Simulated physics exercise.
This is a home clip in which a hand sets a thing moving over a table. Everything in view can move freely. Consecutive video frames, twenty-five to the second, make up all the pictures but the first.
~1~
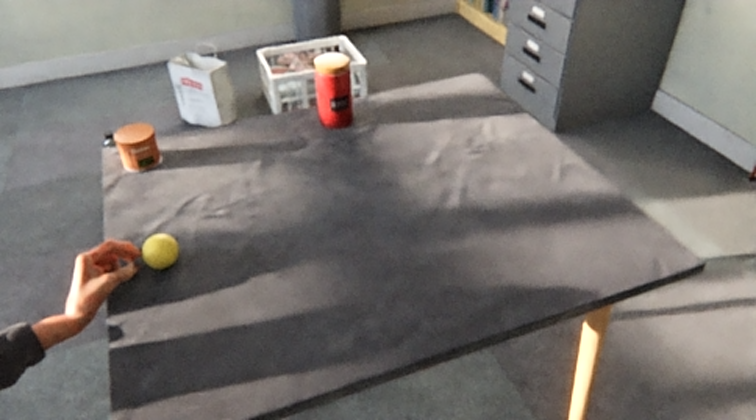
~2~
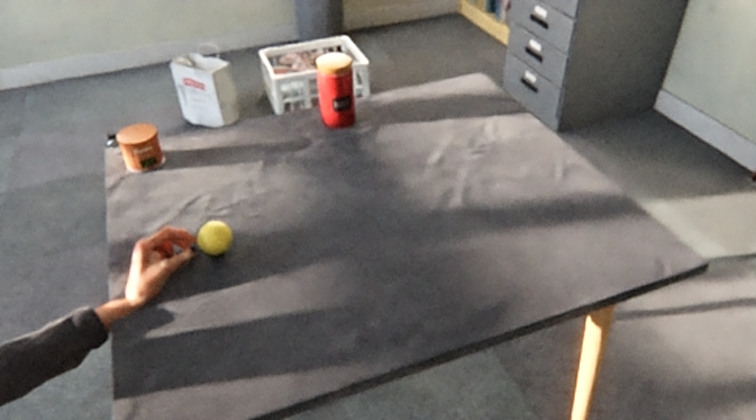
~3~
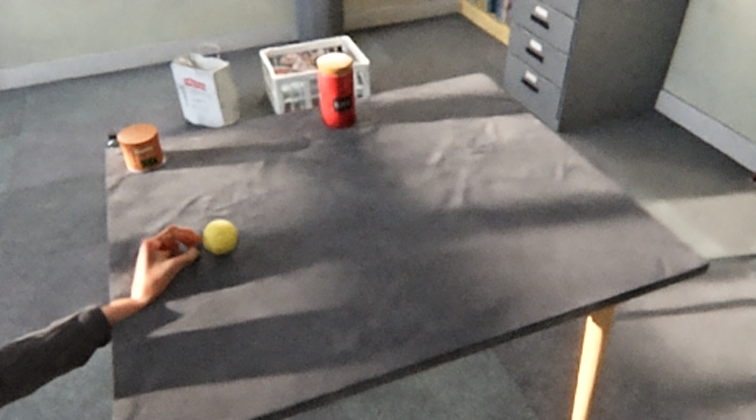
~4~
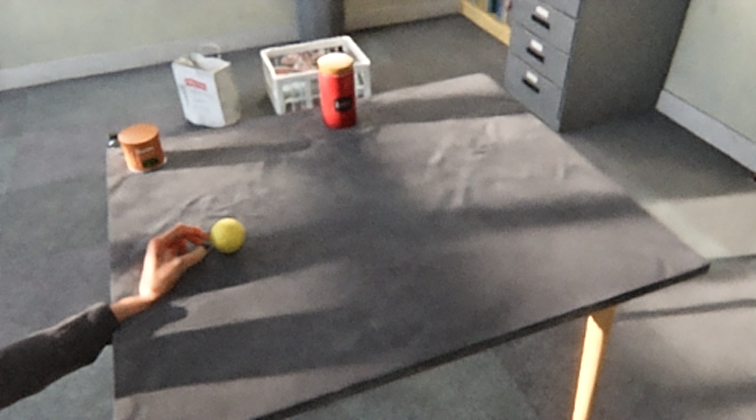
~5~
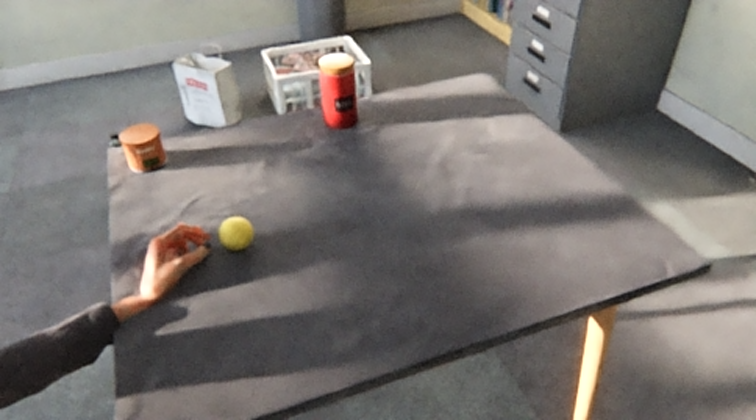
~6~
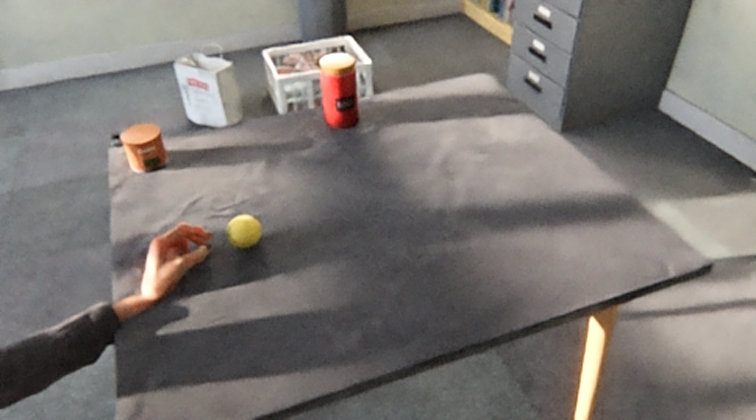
A hand and dark-sleeved forearm reach in from the left over a dark cloth-covered table, seen from above in a grey-carpeted room. A yellow lemon sits by the fingers, with an orange-brown tub, a red canister, a white bag, a white crate and grey drawers beyond. The hand moves rightward with the lemon, then stays nearly still as the lemon rolls slowly a little farther right.
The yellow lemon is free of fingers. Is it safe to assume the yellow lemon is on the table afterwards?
Yes, it stays on.
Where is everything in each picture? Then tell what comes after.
The first frame shows under the hand; yellow lemon (161, 251).
The second frame shows under the hand; yellow lemon (215, 238).
The third frame shows under the hand; yellow lemon (220, 237).
The fourth frame shows yellow lemon (228, 236).
The fifth frame shows yellow lemon (236, 234).
The sixth frame shows yellow lemon (244, 232) moved a little.
Then, 0.10 s later than the last frame, yellow lemon moved about its own width near (260, 228).
Then, 0.30 s later than the last frame, yellow lemon moved well along near (286, 221).
Then, 0.40 s later than the last frame, yellow lemon moved well along near (297, 219).
Then, 0.70 s later than the last frame, yellow lemon moved well along near (316, 214).
When it is over, moved from the start, yellow lemon. End places, in pixels of the last picture, yellow lemon near (319, 213).
